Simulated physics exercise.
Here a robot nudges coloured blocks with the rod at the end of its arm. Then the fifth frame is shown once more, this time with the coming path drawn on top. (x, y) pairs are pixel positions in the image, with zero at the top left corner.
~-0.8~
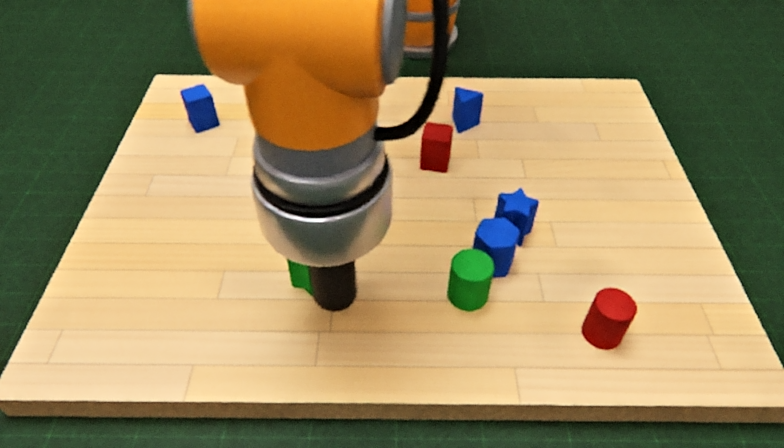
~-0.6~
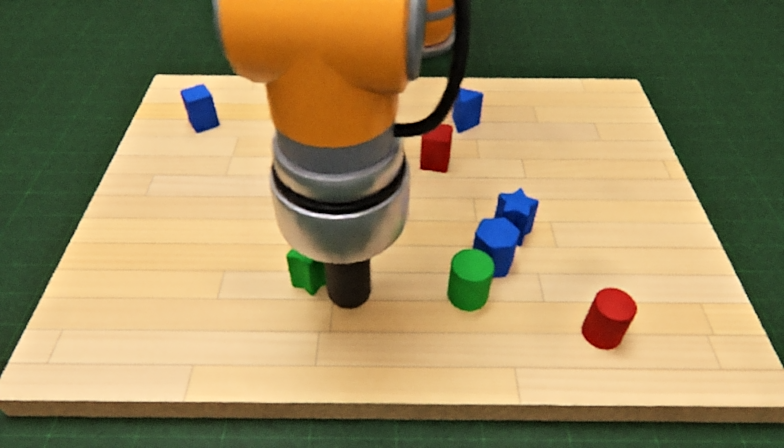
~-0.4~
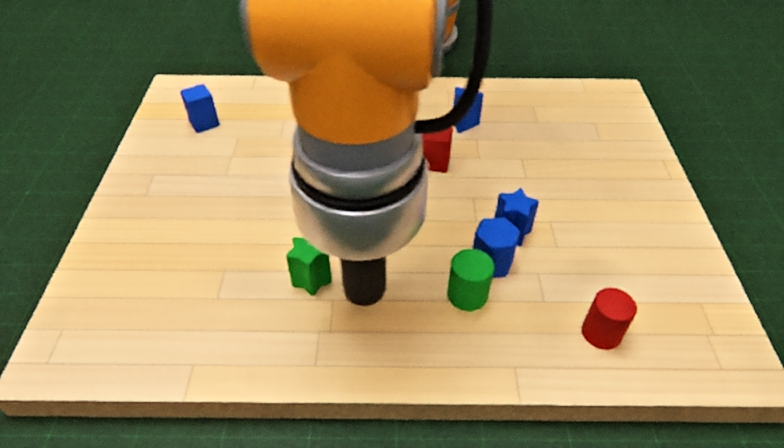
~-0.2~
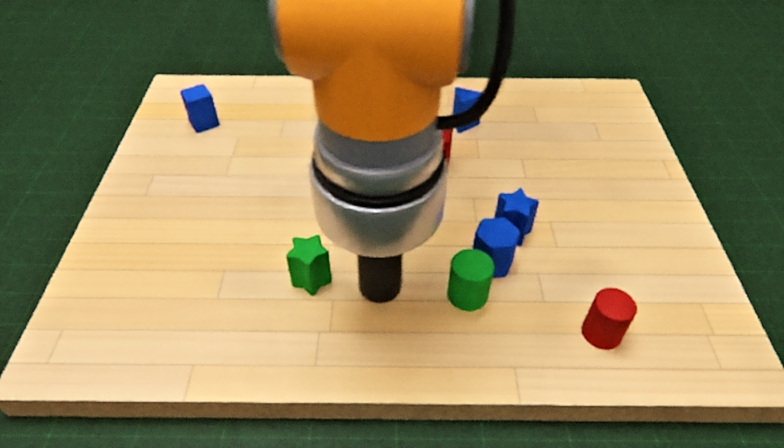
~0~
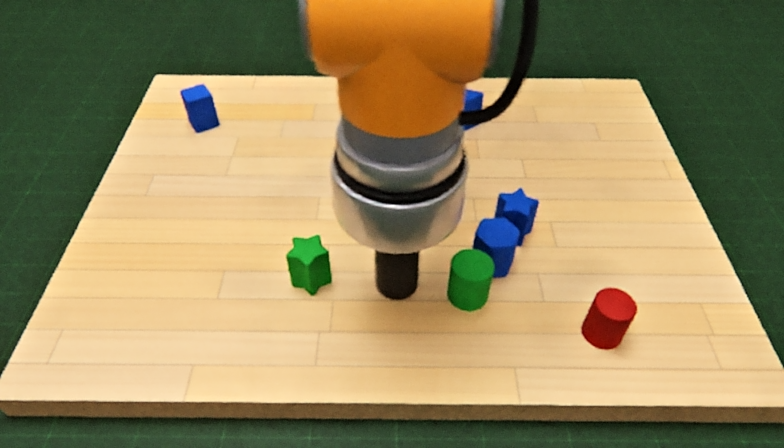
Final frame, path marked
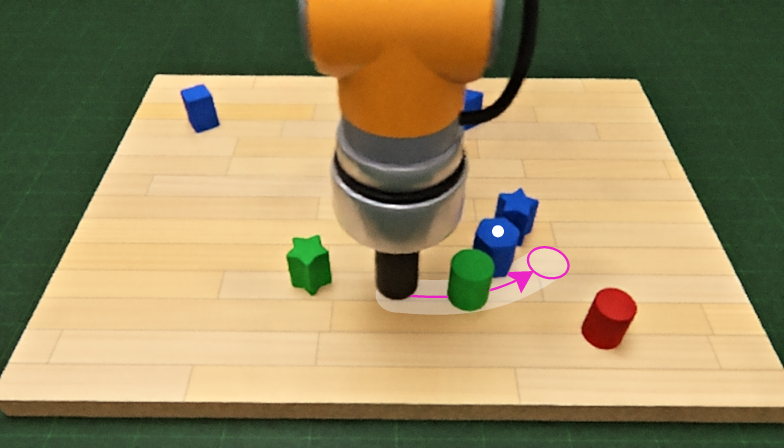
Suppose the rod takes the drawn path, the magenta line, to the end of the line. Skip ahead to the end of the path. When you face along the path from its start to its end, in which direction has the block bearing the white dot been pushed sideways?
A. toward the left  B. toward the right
My pick is A.
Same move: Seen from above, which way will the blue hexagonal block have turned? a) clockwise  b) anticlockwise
Letter b.
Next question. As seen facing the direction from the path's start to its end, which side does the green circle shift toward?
Displaced right.
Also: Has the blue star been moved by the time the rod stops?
The answer is yes.
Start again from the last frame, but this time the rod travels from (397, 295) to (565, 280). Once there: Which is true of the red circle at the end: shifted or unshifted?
It ends up somewhere else.
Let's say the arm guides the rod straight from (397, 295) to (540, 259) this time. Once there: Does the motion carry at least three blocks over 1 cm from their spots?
Short answer: Yes.
Drawn move, from (397, 295) via (453, 296) and (506, 285), ending at (548, 262); the dot is on the blue hexagonal block.
What follows on the original path. One third of the way, rod (456, 286); green circle (502, 263); blue hexagonal block (501, 229), turned 15° anticlockwise.
Two thirds of the way, rod (509, 274); green circle (558, 258); blue hexagonal block (509, 222), turned 50° anticlockwise; blue star (518, 198).
At the end, rod (552, 252); green star still; green circle (596, 253); blue hexagonal block (516, 214), turned 90° anticlockwise; blue star (519, 189).
